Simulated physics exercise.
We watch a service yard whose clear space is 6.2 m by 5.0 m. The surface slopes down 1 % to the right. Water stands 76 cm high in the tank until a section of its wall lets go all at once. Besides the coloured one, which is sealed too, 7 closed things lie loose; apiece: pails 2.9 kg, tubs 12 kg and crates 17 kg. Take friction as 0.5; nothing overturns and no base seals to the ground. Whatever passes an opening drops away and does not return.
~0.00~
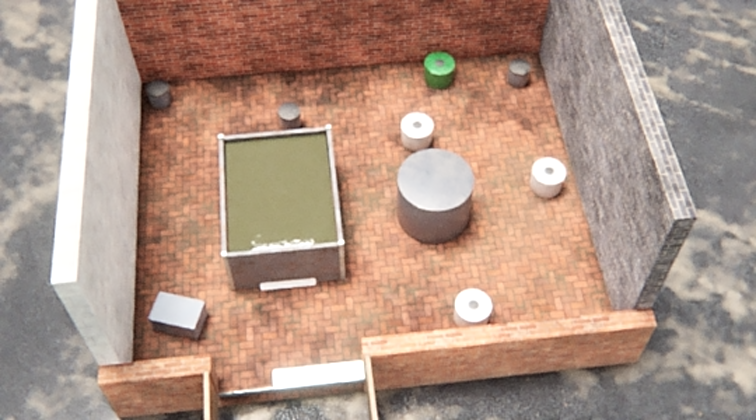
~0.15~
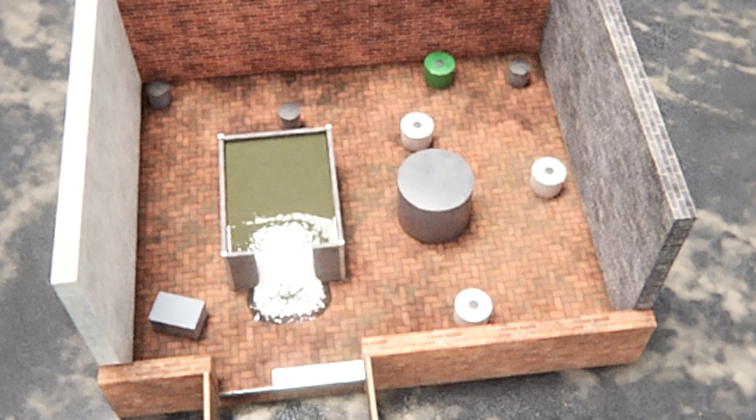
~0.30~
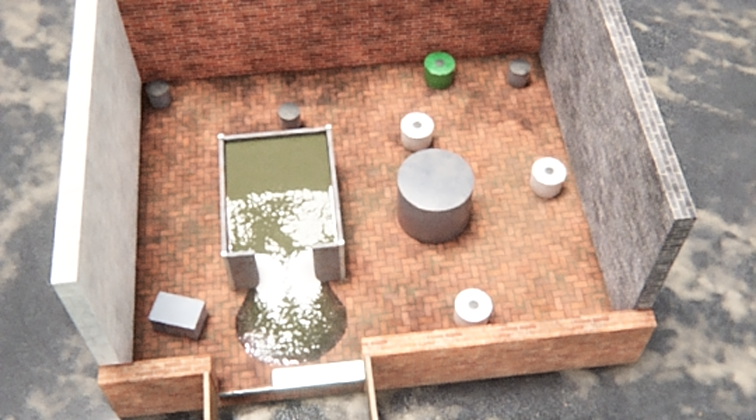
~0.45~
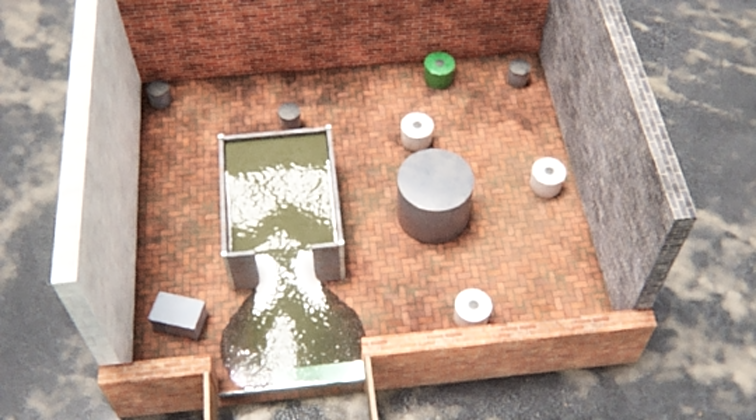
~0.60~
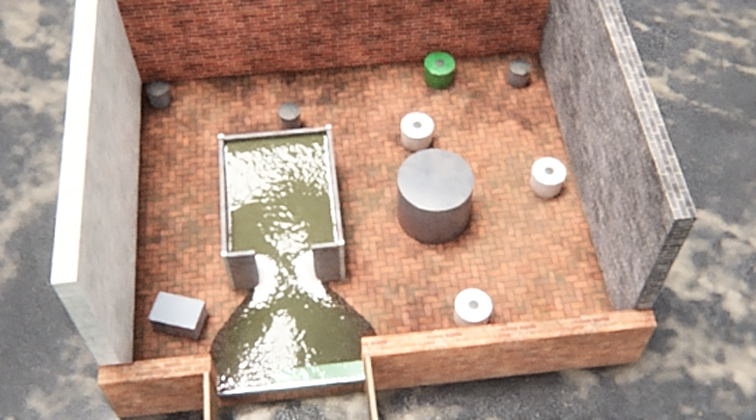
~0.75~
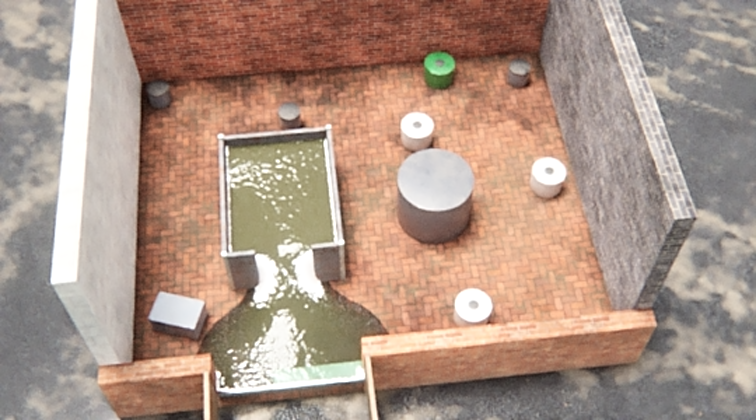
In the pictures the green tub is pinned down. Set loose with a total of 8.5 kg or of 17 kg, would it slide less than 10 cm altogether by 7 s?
For it, the lower weight is enough.
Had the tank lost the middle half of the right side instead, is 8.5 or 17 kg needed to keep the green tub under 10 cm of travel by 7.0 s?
In that case neither load is enough.
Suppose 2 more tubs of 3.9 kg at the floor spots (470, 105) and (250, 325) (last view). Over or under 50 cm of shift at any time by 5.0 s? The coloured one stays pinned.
In that order: Short of it, more.
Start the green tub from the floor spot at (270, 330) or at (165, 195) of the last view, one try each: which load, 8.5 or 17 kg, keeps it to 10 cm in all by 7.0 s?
In that order: Neither is enough; the smaller is enough.
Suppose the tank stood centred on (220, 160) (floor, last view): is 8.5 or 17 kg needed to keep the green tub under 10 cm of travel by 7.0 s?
In that case the smaller load will do.
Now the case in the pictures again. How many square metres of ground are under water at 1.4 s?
Some 6.5 m2.
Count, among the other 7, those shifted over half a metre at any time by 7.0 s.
0 of them.
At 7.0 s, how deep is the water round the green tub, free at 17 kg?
About 0 cm.
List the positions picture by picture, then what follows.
The green tub at (439, 63) rests on the ground; water covers 2.5 m2; 0 of 8 have shifted, in the first frame.
The green tub at (439, 63) rests on the ground; 3.0 m2 under water; 0 of 8 have shifted, in the second frame.
The green tub at (439, 63), on the bottom; 3.8 m2 under water; 0 of 8 have shifted, in the third frame.
The green tub at (439, 63), on the bottom; 4.6 m2 under water; 0 of 8 have shifted, in the fourth frame.
The green tub at (439, 63) rests on the ground; water covers 4.9 m2; 0 of 8 have shifted, in the fifth frame.
The green tub at (439, 63), on the bottom; 5.2 m2 under water; 0 of 8 have shifted, in the sixth frame.
After 1.4 s the green tub would be 0 cm from its start with 8.5 kg and 0 cm from its start with 17 kg; 0 cm of water round it then.
After 3.1 s the green tub would be 0 cm from its start with 8.5 kg and 0 cm from its start with 17 kg; 0 cm of water round it then.
After 4.9 s the green tub would be 0 cm from its start with 8.5 kg and 0 cm from its start with 17 kg; 0 cm of water round it then.
After 7.0 s the green tub would be 0 cm from its start with 8.5 kg and 0 cm from its start with 17 kg; 0 cm of water round it then.
